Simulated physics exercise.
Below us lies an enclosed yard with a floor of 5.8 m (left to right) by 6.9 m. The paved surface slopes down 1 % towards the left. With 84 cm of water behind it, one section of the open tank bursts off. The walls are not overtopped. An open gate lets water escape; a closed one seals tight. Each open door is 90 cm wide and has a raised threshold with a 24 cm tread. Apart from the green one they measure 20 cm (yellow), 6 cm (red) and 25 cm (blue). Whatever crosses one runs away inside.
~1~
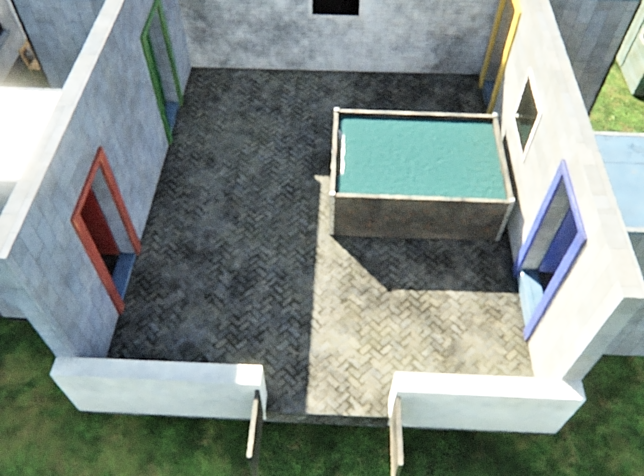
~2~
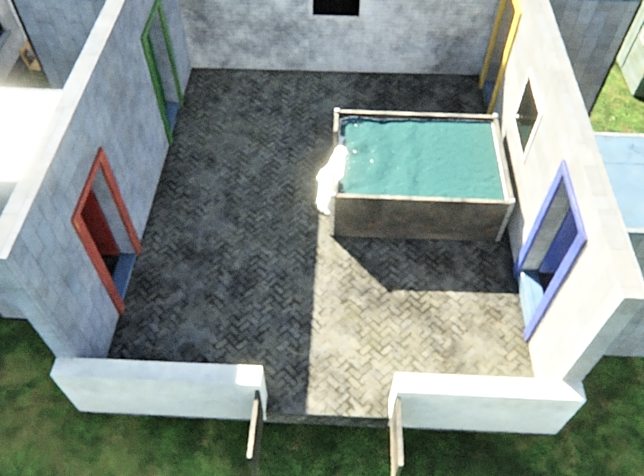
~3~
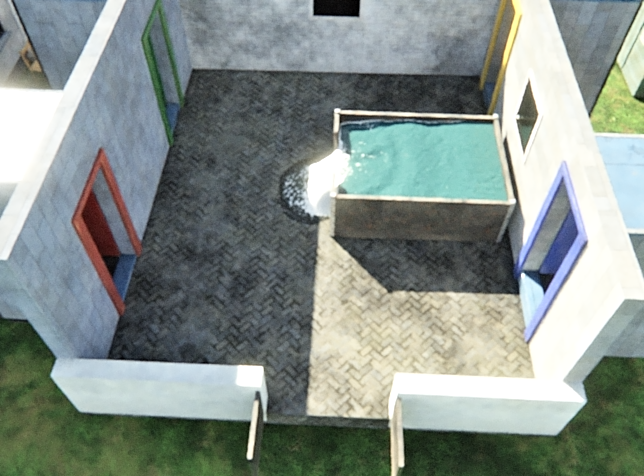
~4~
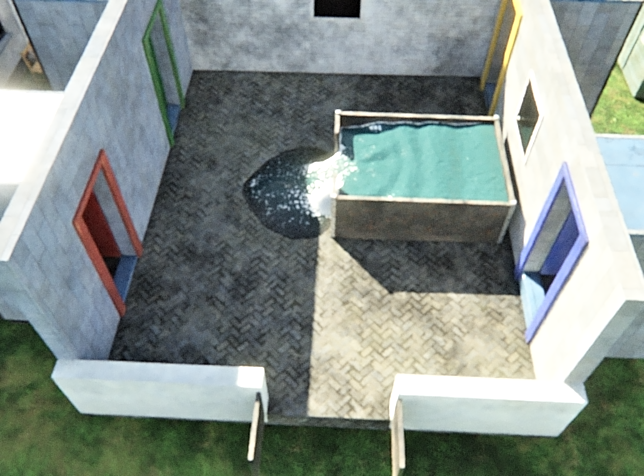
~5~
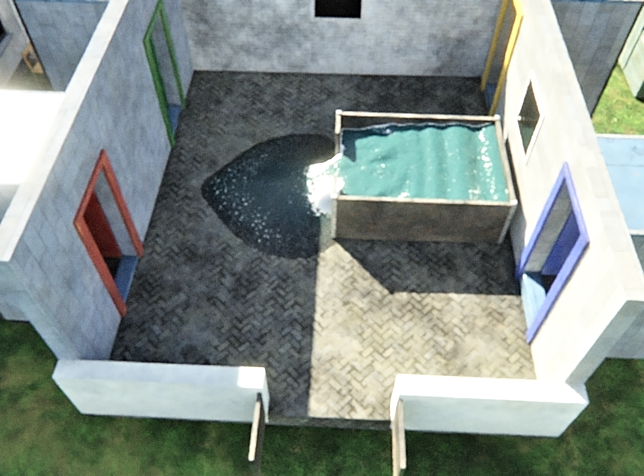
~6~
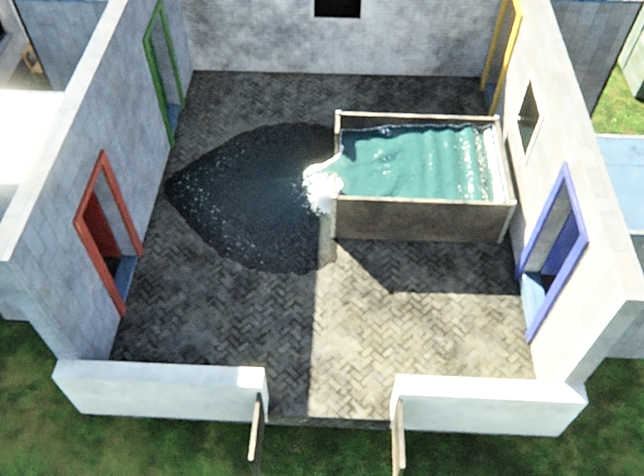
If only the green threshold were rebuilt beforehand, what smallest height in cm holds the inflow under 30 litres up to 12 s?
Close to 20 cm is just enough.
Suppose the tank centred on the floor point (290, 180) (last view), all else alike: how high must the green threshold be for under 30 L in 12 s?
About 14.0 cm.
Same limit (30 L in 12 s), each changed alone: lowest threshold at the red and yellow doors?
About 15 cm at red and 8.5 cm at yellow.
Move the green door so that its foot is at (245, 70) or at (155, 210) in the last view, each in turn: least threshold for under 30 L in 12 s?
About 18 and 28 cm.
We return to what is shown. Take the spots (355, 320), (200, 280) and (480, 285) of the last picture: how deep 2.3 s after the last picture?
Roughly 0, 2 and 0 cm, in turn.
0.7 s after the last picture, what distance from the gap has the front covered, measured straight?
About 3.8 m.
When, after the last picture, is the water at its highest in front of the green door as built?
Around 1.4 s.
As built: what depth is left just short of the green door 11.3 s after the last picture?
About 9.5 cm.
Then, 0.7 s after the last picture water covers 35 % of the floor, deepest (48 cm) near (329, 194); 23 cm at the green door, 4 litres in over its 12 cm threshold.
Then, 2.3 s after the last picture water covers 45 % of the floor, deepest (36 cm) near (192, 77); 22 cm at the green door, 86 litres in over its 12 cm threshold.
Then, 11.3 s after the last picture water covers 100 % of the floor, deepest (14 cm) near (155, 205); 9 cm at the green door, 148 litres in over its 12 cm threshold.
At the green door as built, the water peaked near 26 cm, 1.3 s after the last picture.
With a threshold of 17.5 cm, 55 litres would have come in within the 12 s; with 23.5 cm, 11 litres. So under 30 litres takes about 20 cm.
